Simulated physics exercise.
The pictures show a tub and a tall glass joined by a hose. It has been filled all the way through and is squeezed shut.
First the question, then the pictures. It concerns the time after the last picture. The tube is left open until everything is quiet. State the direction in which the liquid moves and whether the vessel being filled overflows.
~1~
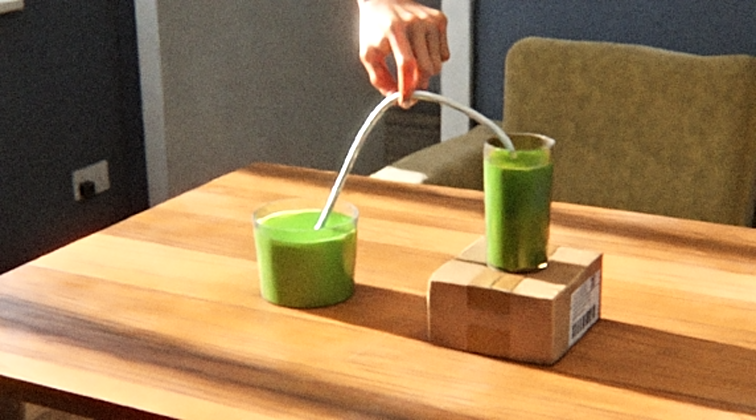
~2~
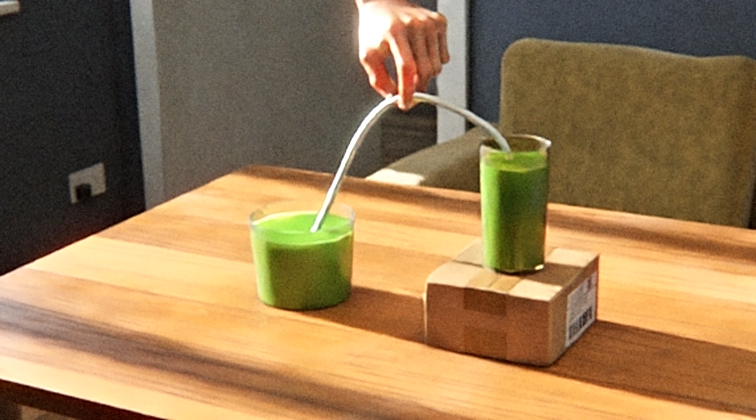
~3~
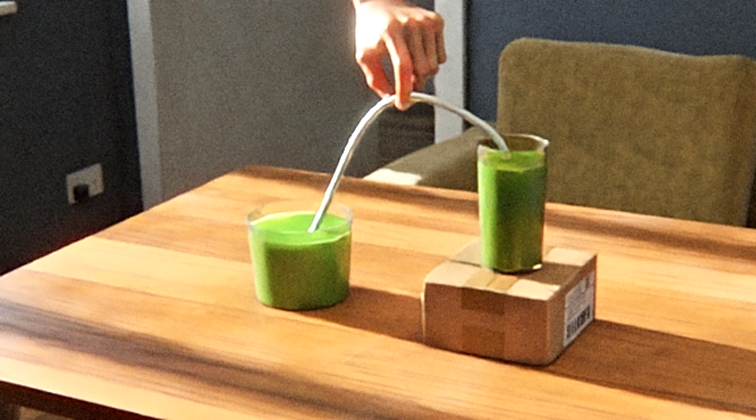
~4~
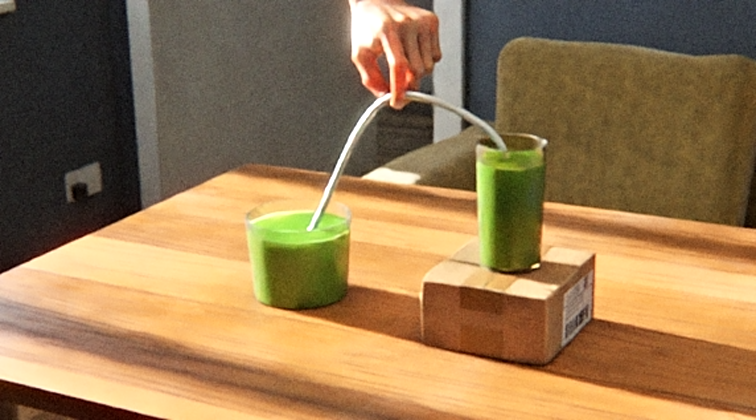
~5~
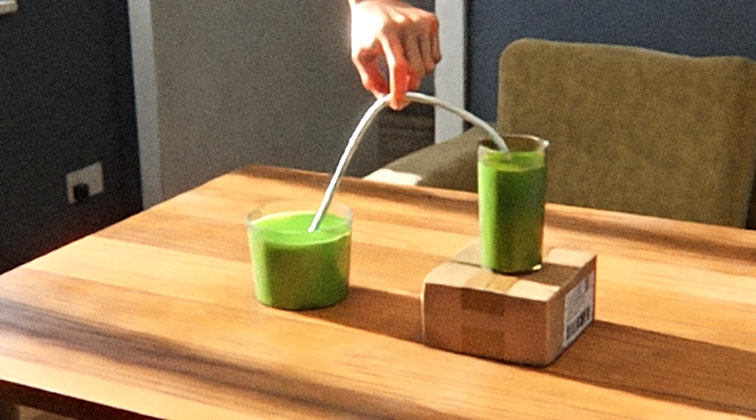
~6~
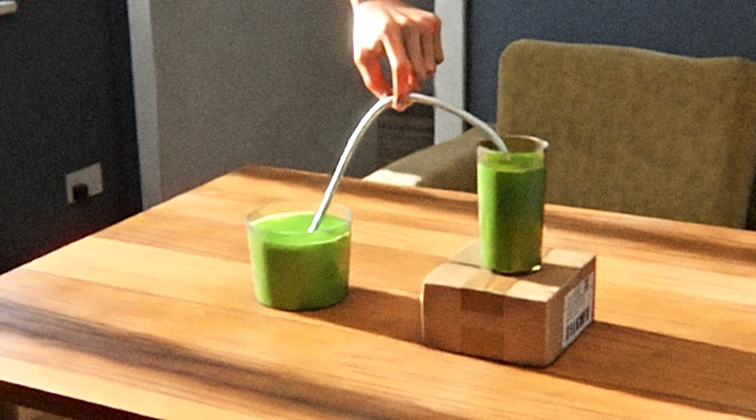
Answer. Flow: Towards the left; taker: Does overflow.
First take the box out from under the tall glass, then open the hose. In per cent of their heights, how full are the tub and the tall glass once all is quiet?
Final levels, in order: Approx. 90 % / 65 %.
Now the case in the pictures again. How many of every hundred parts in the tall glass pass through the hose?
As I figure it, 90 per cent of the contents.
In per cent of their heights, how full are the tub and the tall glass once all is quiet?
Final levels, respectively: 100 per cent and 10 per cent.
A moment on, the tub is nearly full; the tall glass is about two thirds full.
Further on, the tub is full to the brim; the tall glass is about a quarter full; a puddle lies under the lower one.
When it is over, the tub is full to the brim; the tall glass is nearly empty; a puddle lies under the lower one; the two surfaces are level.
